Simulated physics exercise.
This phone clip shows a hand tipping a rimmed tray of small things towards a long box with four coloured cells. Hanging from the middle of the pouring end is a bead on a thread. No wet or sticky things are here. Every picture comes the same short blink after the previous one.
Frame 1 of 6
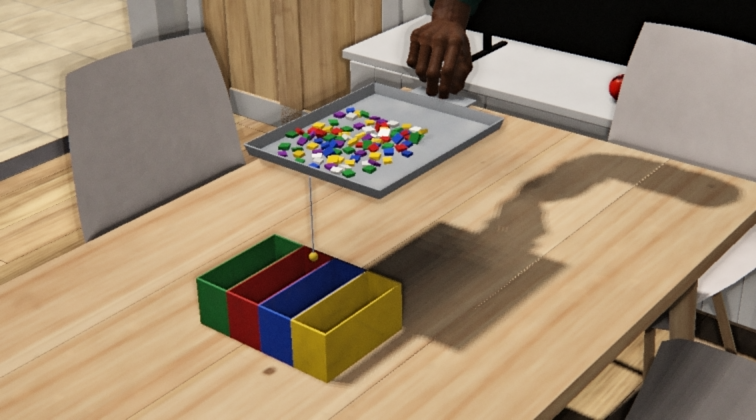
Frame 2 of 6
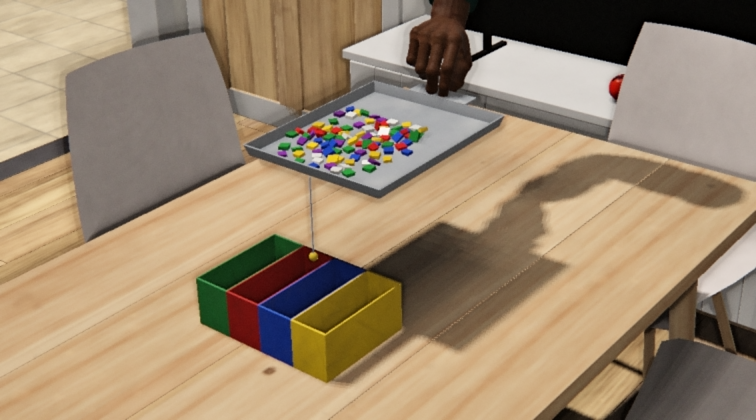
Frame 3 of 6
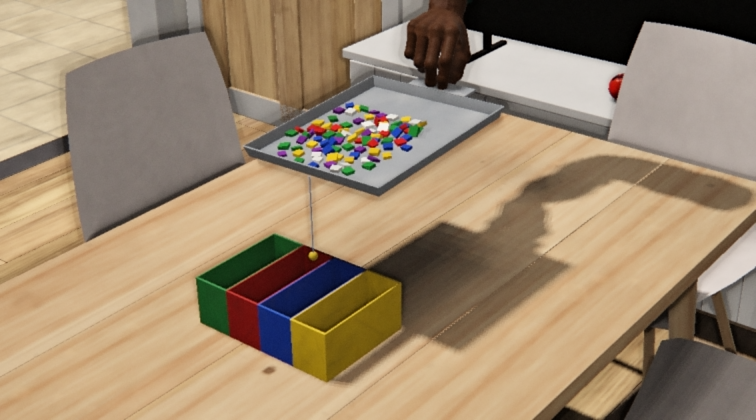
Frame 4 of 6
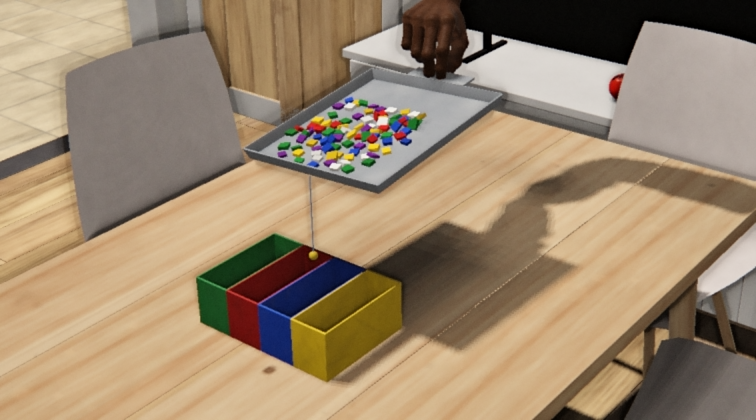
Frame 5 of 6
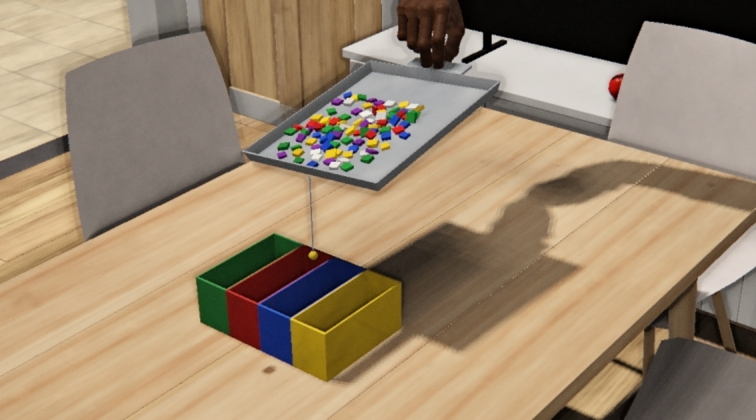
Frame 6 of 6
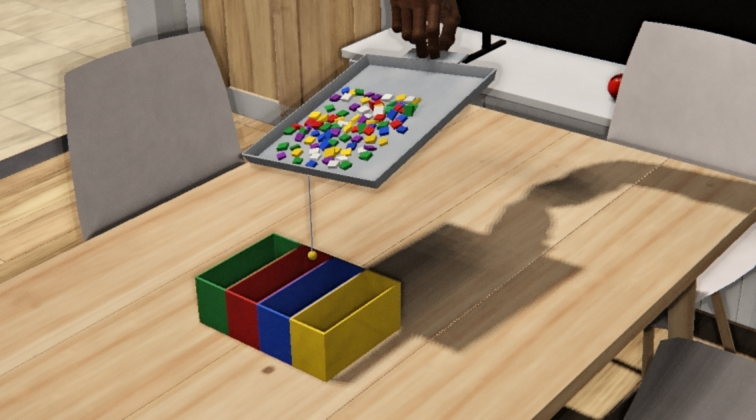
In the video, a hand holds a rimmed gray tray of small colorful tiles above a box with green, red, blue and yellow cells, gradually tilting it slightly toward its left corner while the tiles stay clustered and a bead hangs below.
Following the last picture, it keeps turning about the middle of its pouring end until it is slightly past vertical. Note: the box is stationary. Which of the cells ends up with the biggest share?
Green.
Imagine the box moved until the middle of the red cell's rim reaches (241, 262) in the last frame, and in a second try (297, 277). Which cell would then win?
With the first placing it's the cell in red, with the second it's green.
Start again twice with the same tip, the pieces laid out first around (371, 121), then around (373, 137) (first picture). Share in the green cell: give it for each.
Shares: 50 % for the first, 60 % for the second.
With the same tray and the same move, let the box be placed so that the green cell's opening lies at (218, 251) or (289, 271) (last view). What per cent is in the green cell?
Some 30 percent in the first case, 10 percent in the second.
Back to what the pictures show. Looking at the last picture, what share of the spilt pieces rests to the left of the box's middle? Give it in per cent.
It amounts to some 100 percent.
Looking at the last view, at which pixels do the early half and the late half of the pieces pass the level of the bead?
The opening half passes (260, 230), the closing half (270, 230).
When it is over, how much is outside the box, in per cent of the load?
Roughly 30 percent of the load.
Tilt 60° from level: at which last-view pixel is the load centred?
In the last view, the load is centred near (288, 146).
Just after the last frame, tray tipped steeply; almost all on the tray; just a few falling or outside the box.
A moment on, tray tipped past a quarter turn; about a tenth on the tray; roughly a third in the green cell; about a tenth in the red cell; roughly half falling or outside the box.
Further on, tray tipped past a quarter turn; roughly two thirds in the green cell; about a tenth in the red cell; roughly a quarter falling or outside the box.
When it is over, tray tipped past a quarter turn; roughly two thirds in the green cell; about a tenth in the red cell; not one in the yellow cell; not one in the blue cell; roughly a quarter outside the box.
